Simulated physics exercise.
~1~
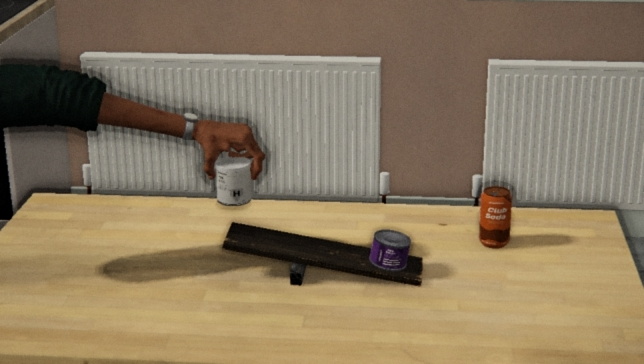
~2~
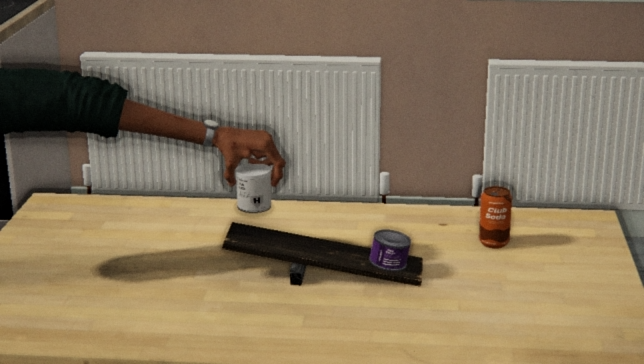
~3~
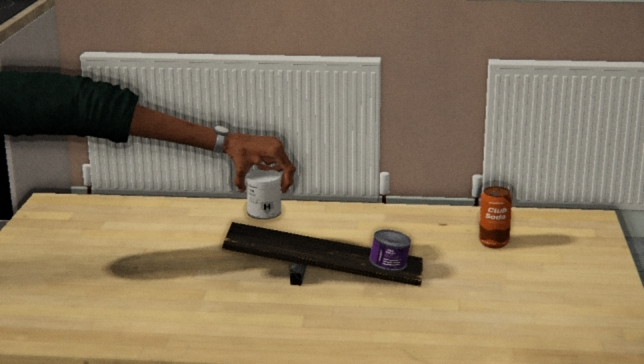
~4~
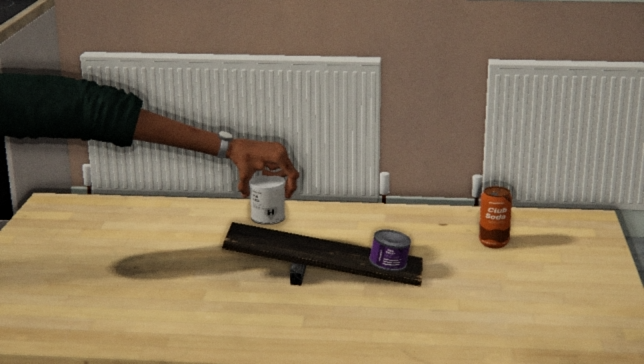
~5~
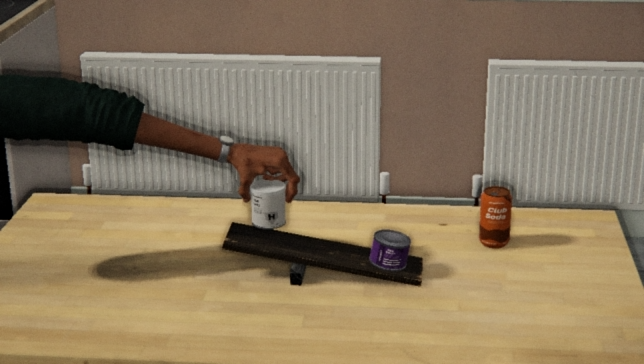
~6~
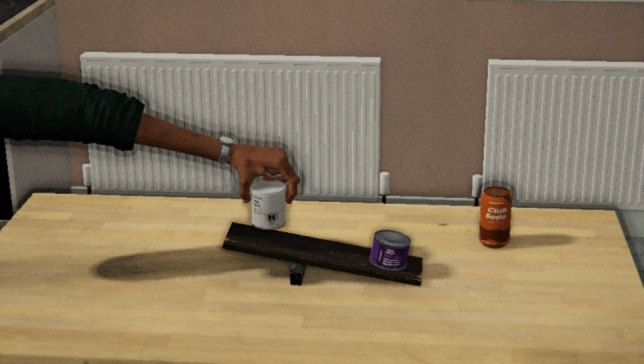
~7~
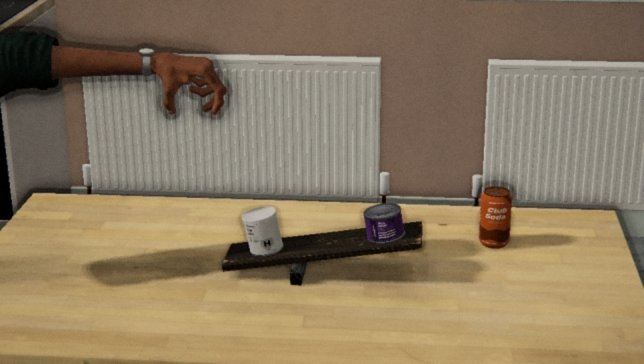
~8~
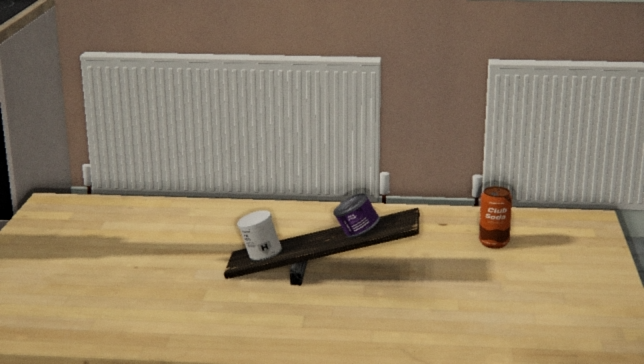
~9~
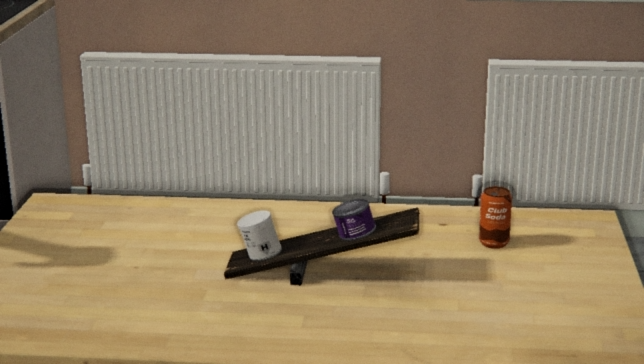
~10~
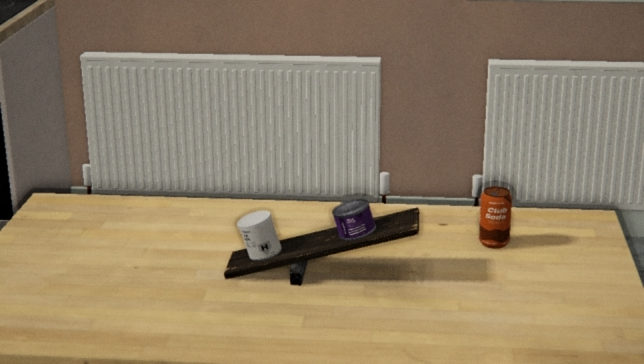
The clip shows a hand lowering a white tin onto the raised left end of a black plank with a purple tin on its right, then withdrawing; the plank tips left, the purple tin slides inward, and both tins rest tilted on it beside an unmoved orange can.
